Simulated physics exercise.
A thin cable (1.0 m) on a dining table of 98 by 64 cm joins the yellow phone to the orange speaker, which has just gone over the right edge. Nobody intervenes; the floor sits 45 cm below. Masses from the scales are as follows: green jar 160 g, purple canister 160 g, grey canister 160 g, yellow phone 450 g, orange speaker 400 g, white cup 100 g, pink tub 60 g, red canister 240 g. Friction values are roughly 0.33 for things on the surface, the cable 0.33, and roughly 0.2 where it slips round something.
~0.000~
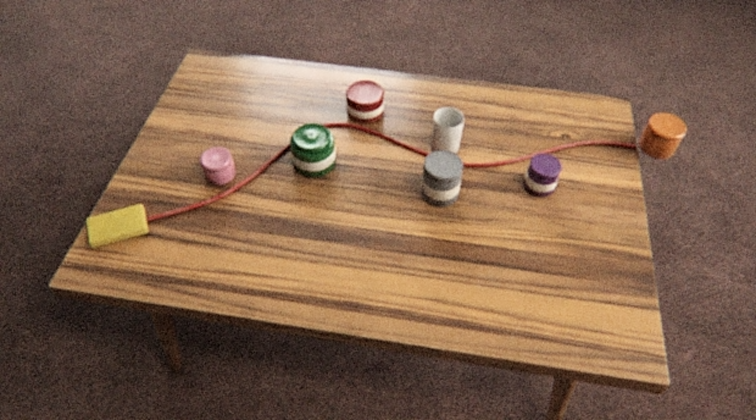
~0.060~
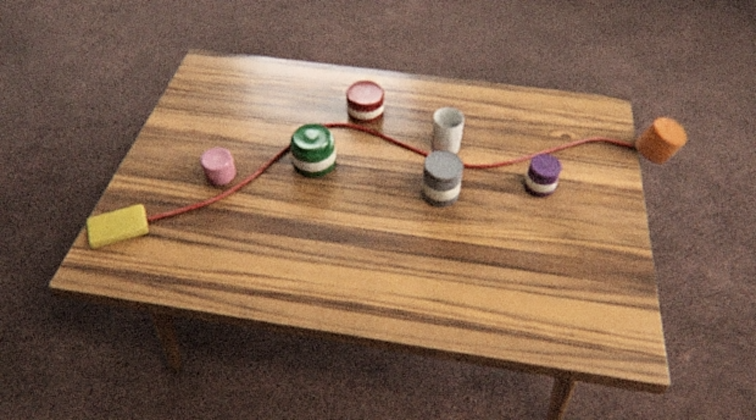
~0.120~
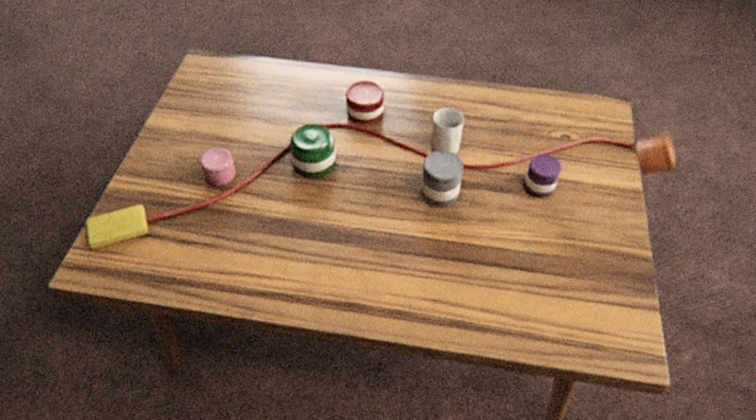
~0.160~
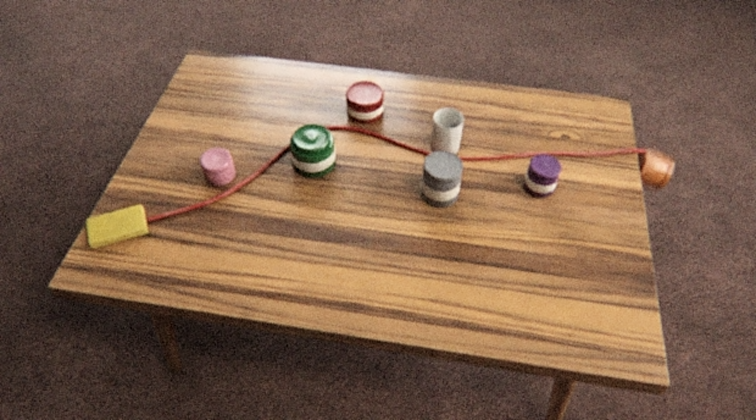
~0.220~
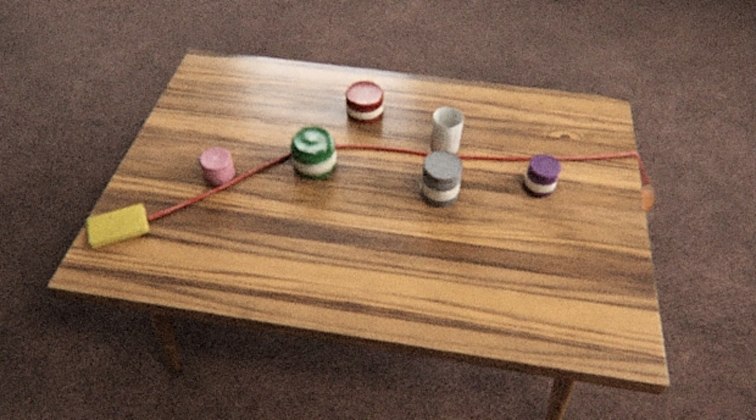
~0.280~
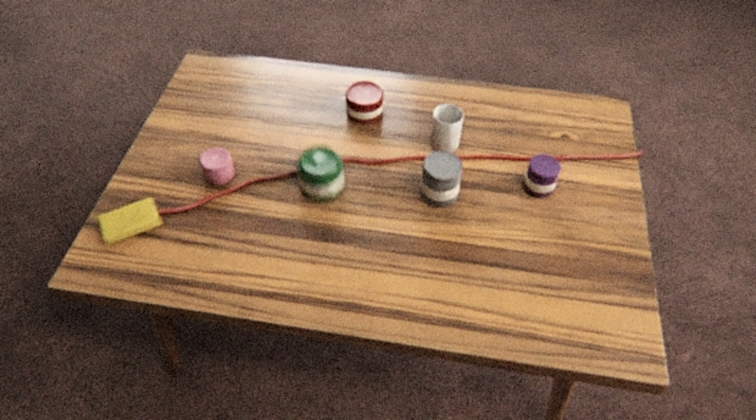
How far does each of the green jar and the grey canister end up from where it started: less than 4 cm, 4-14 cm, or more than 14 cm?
The green jar relocates substantially; the grey canister barely relocates.
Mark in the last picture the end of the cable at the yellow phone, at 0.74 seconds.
It sits close to (254, 199) in the last view.
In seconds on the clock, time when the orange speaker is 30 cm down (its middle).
Answer: 0.60 s on the clock.
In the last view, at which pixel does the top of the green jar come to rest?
At about (348, 239).
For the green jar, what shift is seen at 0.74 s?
By then the green jar has moved close to 25 cm.
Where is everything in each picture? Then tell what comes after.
The first picture shows green jar (311, 135); grey canister (444, 163); cable runs through (586, 143) (489, 165) (388, 138) (211, 200).
The second picture shows orange speaker (667, 129); cable runs through (584, 141) (388, 138) (211, 201).
The third picture shows orange speaker (656, 155); cable runs through (583, 141) (388, 139) (211, 201).
The fourth picture shows orange speaker (650, 169); cable runs through (600, 154) (391, 141) (210, 201).
The fifth picture shows green jar (312, 138); orange speaker (633, 196); cable runs through (634, 153) (209, 193).
The sixth picture shows green jar (319, 159); grey canister (443, 164); cable runs through (636, 163) (220, 194).
At 0.5 s, the cable's tail end at (212, 205); green jar 23 cm off its start, yellow phone 11 cm off its start, orange speaker over the edge.
At 0.7 s, the cable's tail end at (254, 199); green jar 24 cm off its start, yellow phone 19 cm off its start, orange speaker over the edge.
At 1.0 s, the cable's tail end at (279, 196); green jar 24 cm off its start at (348, 239), yellow phone 23 cm off its start at (250, 195), orange speaker over the edge.
At 1.2 s, the cable's tail end at (279, 196); green jar 24 cm off its start, yellow phone 23 cm off its start, orange speaker over the edge.
At 2.4 s, the cable's tail end at (279, 196); green jar 24 cm off its start at (348, 239), grey canister 0 cm off its start at (443, 164), yellow phone 23 cm off its start at (250, 195), orange speaker over the edge.
